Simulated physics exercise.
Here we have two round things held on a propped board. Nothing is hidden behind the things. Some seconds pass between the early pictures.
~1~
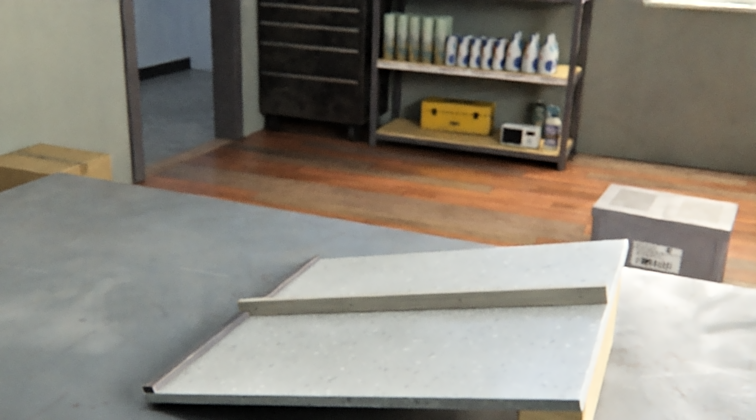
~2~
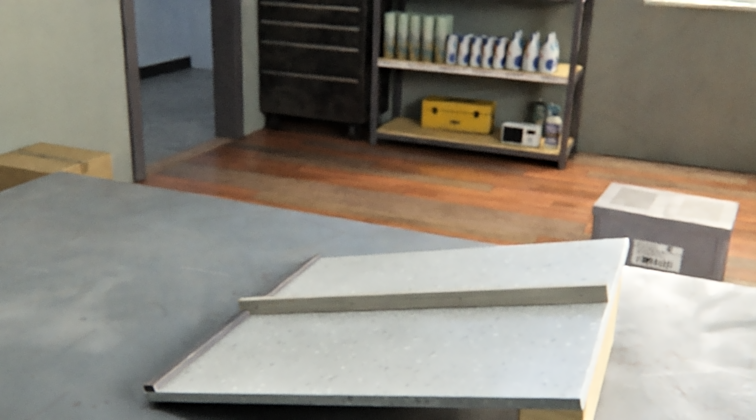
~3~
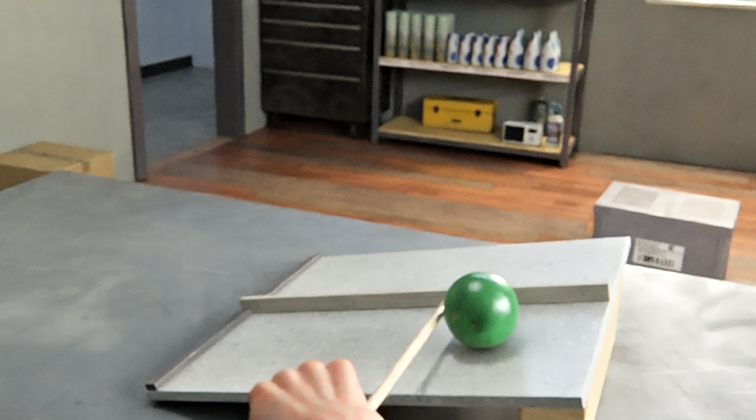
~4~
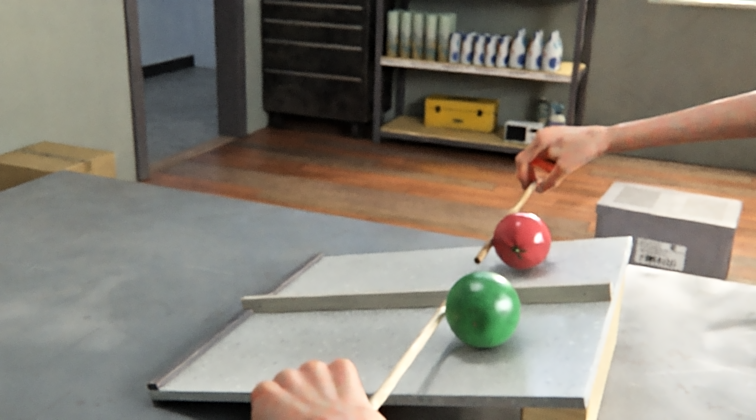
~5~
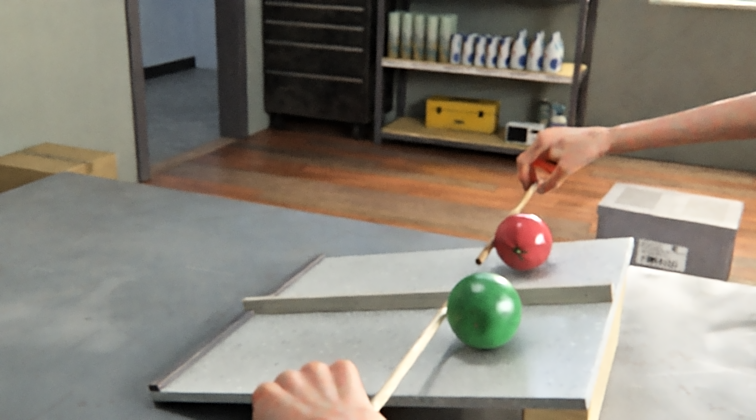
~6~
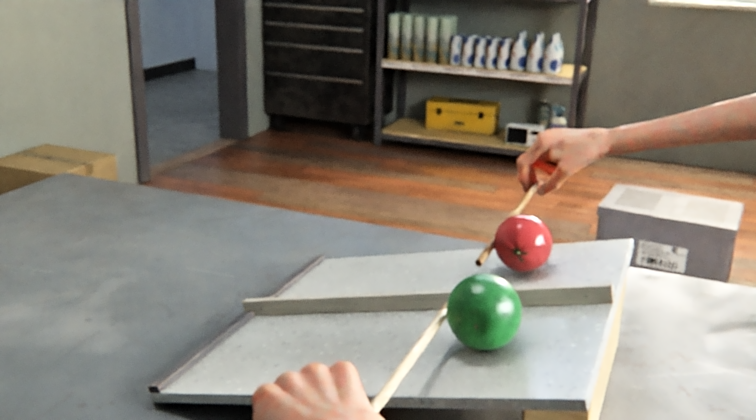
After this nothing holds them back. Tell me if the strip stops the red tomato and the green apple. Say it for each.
In the end the red tomato goes over the end and the green apple goes over the end.
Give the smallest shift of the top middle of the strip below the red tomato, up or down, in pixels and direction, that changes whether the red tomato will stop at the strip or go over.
Some 12 pixels, up.
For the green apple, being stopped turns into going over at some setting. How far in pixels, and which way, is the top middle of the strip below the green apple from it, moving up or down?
About 12 pixels up.
Then, 0.56 s on from there, red tomato rolling on the board near (357, 256); green apple rolling on the board near (286, 319).
Then, 1.00 s on from there, red tomato off the board near (130, 241); green apple off the board near (35, 296).
Then, 1.36 s on from there, red tomato off the board; green apple off the board.
In the end, the red tomato rolls off the board; the green apple rolls off the board.
